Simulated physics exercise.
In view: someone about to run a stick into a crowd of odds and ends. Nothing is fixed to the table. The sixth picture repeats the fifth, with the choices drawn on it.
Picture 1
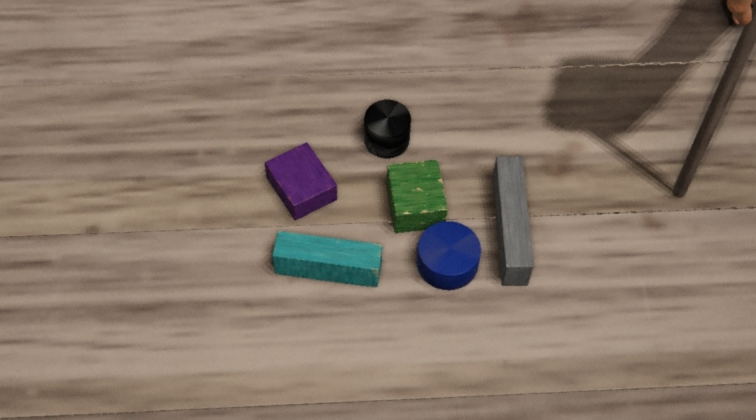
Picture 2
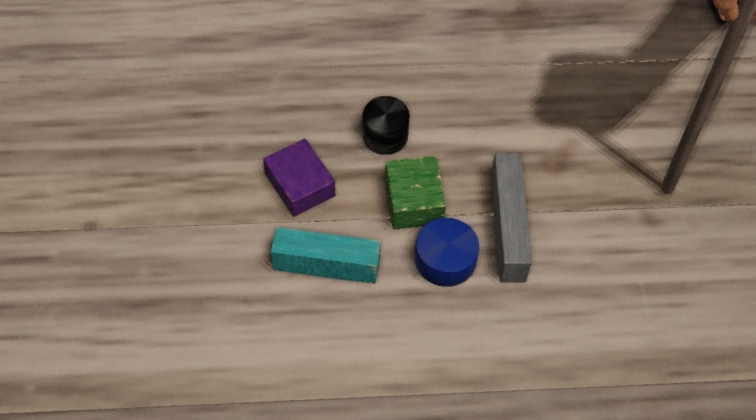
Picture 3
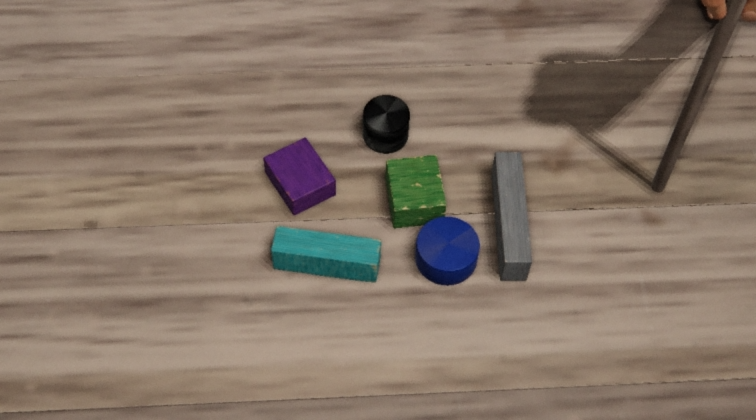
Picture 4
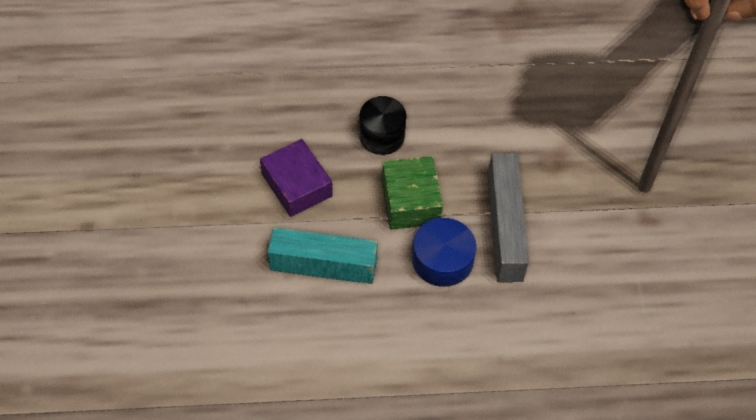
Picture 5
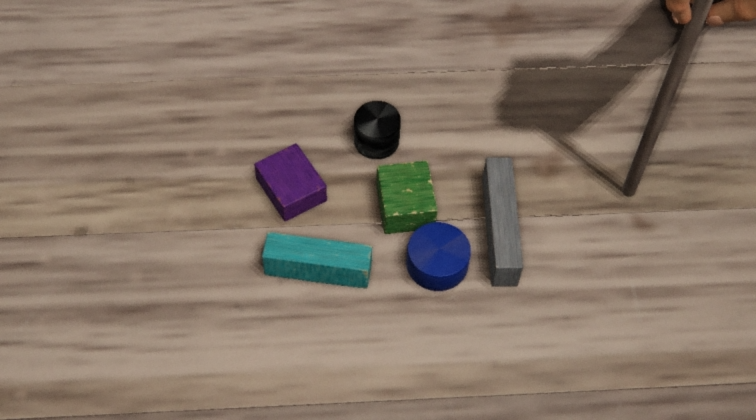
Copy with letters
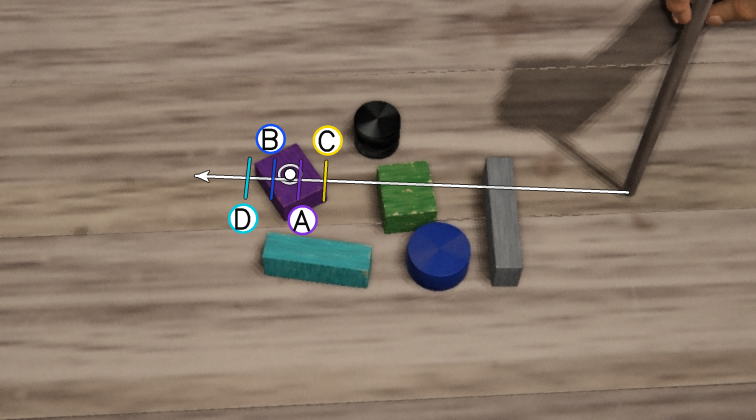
At the start, a purple block, black tin, green block, turquoise bar, blue tin and grey bar sit grouped on a wooden surface, with a hand holding a dark stick at the upper right. The hand and stick then shift slightly left, their shadow moving along, while the objects keep their arrangement.
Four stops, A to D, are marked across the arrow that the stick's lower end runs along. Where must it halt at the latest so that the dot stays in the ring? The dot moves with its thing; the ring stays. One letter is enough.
No farther than C.
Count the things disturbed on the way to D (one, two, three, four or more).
It has moved three.
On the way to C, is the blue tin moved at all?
By then, no.
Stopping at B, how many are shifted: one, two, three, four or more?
In all, three.
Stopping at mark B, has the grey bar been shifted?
By then, yes.
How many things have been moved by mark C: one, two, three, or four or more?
Two.
On the marked copy, A at (299, 180); B at (274, 179); C at (325, 181); D at (248, 178); the arrow from (628, 192) to (196, 176); the white dot at (291, 174).
Taking C. A third of the way, foot of the stick (519, 189).
Two thirds of the way, foot of the stick (410, 185); grey bar (472, 229); green block (387, 203).
When it is over, foot of the stick (325, 182); green block (366, 209); grey bar (472, 229); the dot is still in its ring.
As for the rest, A shifts the dotted thing to (271, 187); B shifts the dotted thing to (253, 194); D shifts the dotted thing to (244, 199).
